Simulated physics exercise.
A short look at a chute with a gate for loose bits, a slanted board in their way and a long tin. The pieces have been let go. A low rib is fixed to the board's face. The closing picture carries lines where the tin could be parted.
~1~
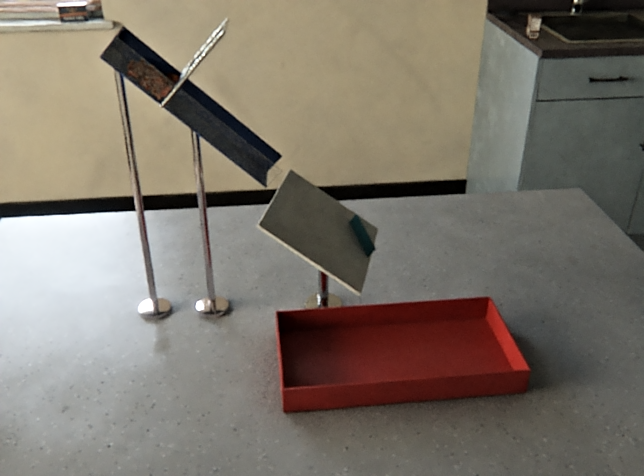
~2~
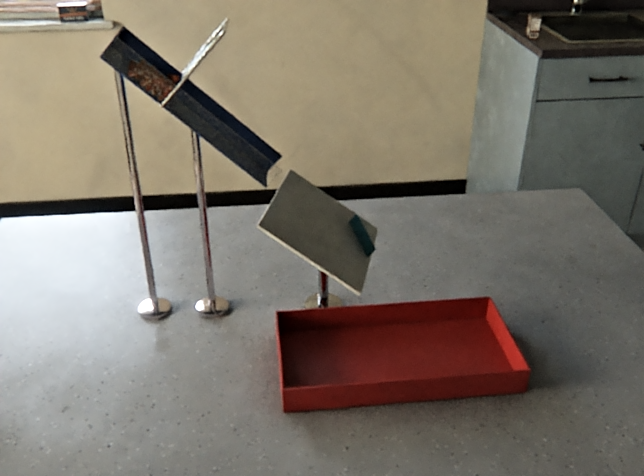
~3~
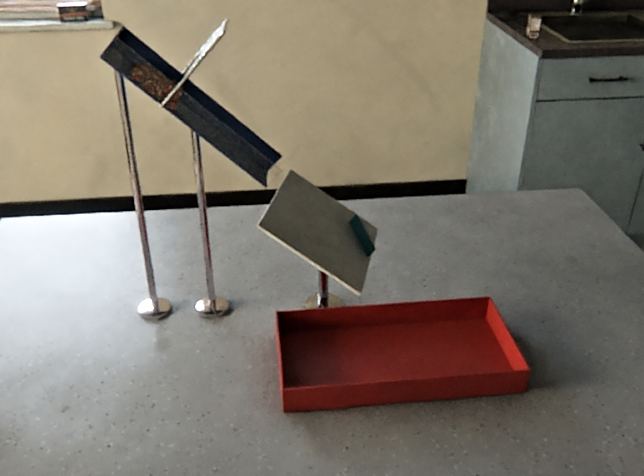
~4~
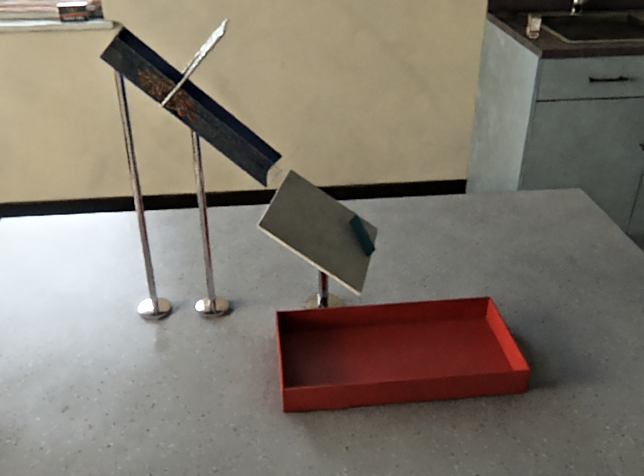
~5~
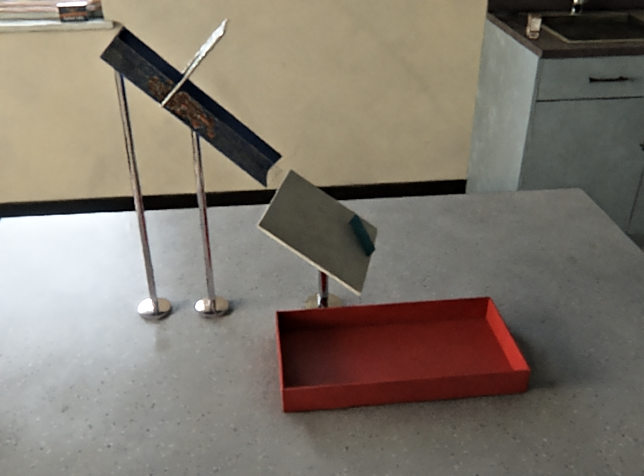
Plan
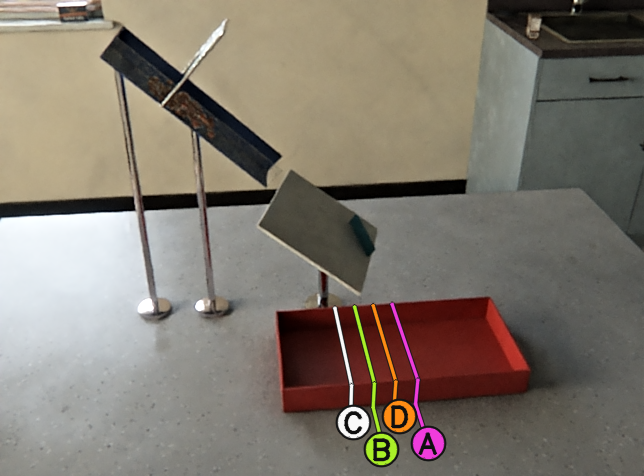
Reddish-brown loose bits slide down a dark, sloping chute on two metal posts at the left of a grey countertop, seen from slightly above in a room with a cream wall. Below the chute are a tilted grey board with a dark rib and an empty red tin, with a grey cabinet behind at right. The pale gate swings slightly, then the bits pass under it toward the lower right, while the camera stays still.
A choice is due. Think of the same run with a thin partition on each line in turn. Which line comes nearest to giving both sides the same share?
It is A.
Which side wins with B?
The right side.
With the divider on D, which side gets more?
The right side.
On the marked copy, line A crosses the front rim at (417, 379); line B crosses the front rim at (374, 382); line C crosses the front rim at (351, 384); line D crosses the front rim at (395, 380).
For line A, of what is caught, roughly two thirds on the left of the divider, roughly a third on the right.
For line B, of what is caught, not one piece on the left of the divider, every piece on the right.
For line C, of what is caught, not one piece on the left of the divider, every piece on the right.
For line D, of what is caught, just a few on the left of the divider, almost all on the right.
